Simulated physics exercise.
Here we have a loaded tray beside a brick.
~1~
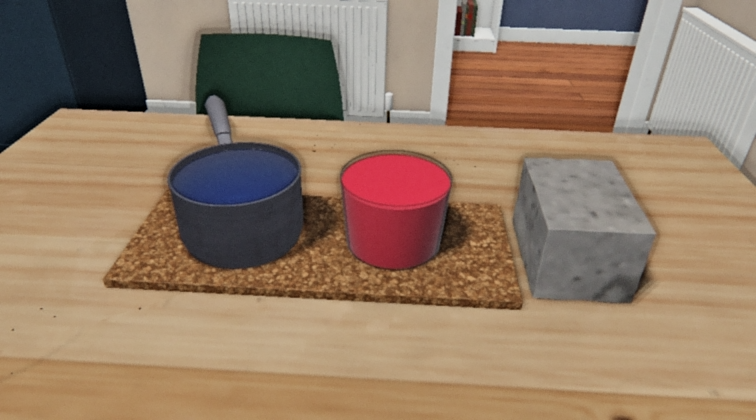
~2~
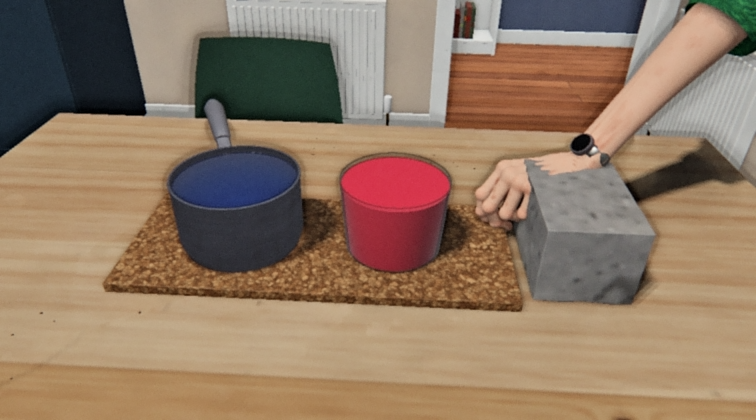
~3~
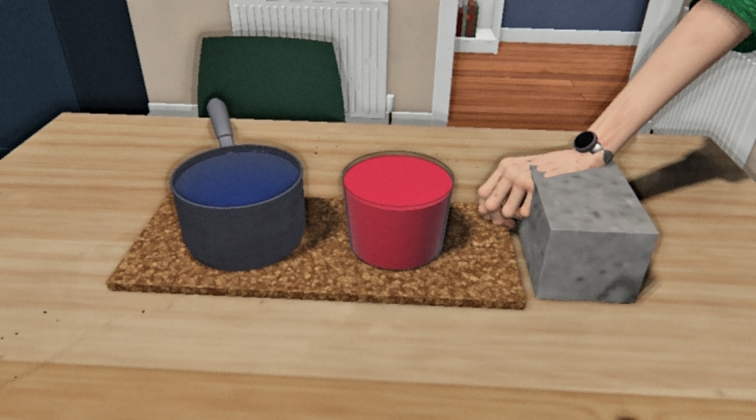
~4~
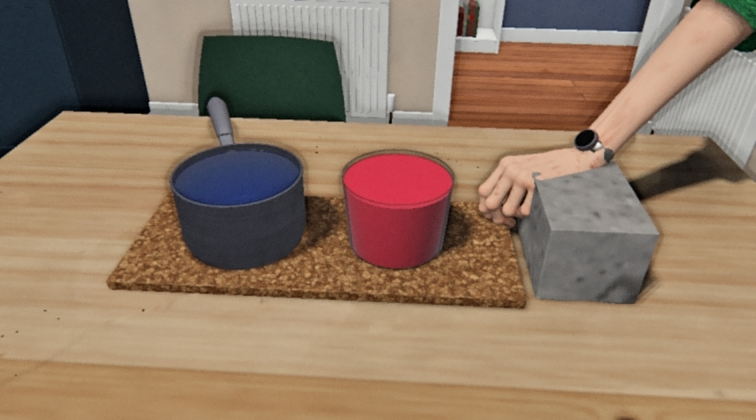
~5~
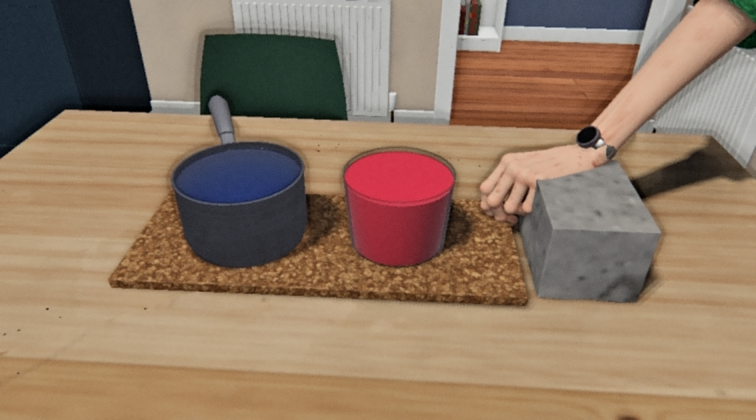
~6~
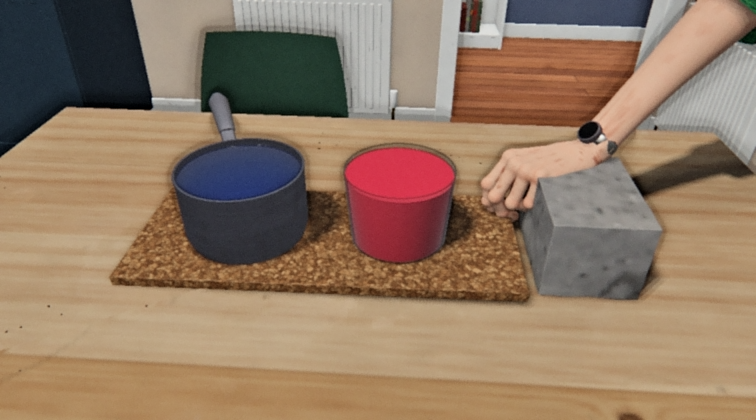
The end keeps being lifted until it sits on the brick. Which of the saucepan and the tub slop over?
Outcome: Saucepan: Some gets out; tub: Some gets out.
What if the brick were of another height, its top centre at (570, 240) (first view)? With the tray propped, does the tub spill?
Short version: It survives.
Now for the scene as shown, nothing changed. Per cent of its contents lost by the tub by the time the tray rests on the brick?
Share gone: Near 10 per cent.
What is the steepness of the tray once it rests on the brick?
It settles at an angle of roughly 13 degrees.
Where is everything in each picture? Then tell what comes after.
In the first frame, the tray lies flat; saucepan (240, 202) nearly full; tub (395, 208) nearly full; brick (593, 268).
In the second frame, a hand takes the end of the tray; saucepan nearly full, surface at (236, 181); tub nearly full, surface at (395, 183).
In the third frame, slope near 0°; saucepan (242, 205) nearly full; tub (397, 209) nearly full.
In the fourth frame, the tray slopes by about 0°; saucepan nearly full, surface at (239, 179); tub nearly full, surface at (398, 180); brick (596, 269).
In the fifth frame, the end is rising; saucepan (244, 201) nearly full; tub (398, 205) nearly full.
In the sixth frame, the end has come up a little; saucepan nearly full, surface at (241, 174); tub nearly full, surface at (400, 174); brick (599, 265).
Next, the tray slopes by about 7°; saucepan, its rim is dry; tub, its rim is dry.
After that, the tray slopes by about 15°; saucepan, it has slopped over; tub, it has slopped over.
Finally, the tray slopes by about 13°, resting on the brick; saucepan, it has slopped over; tub, it has slopped over.
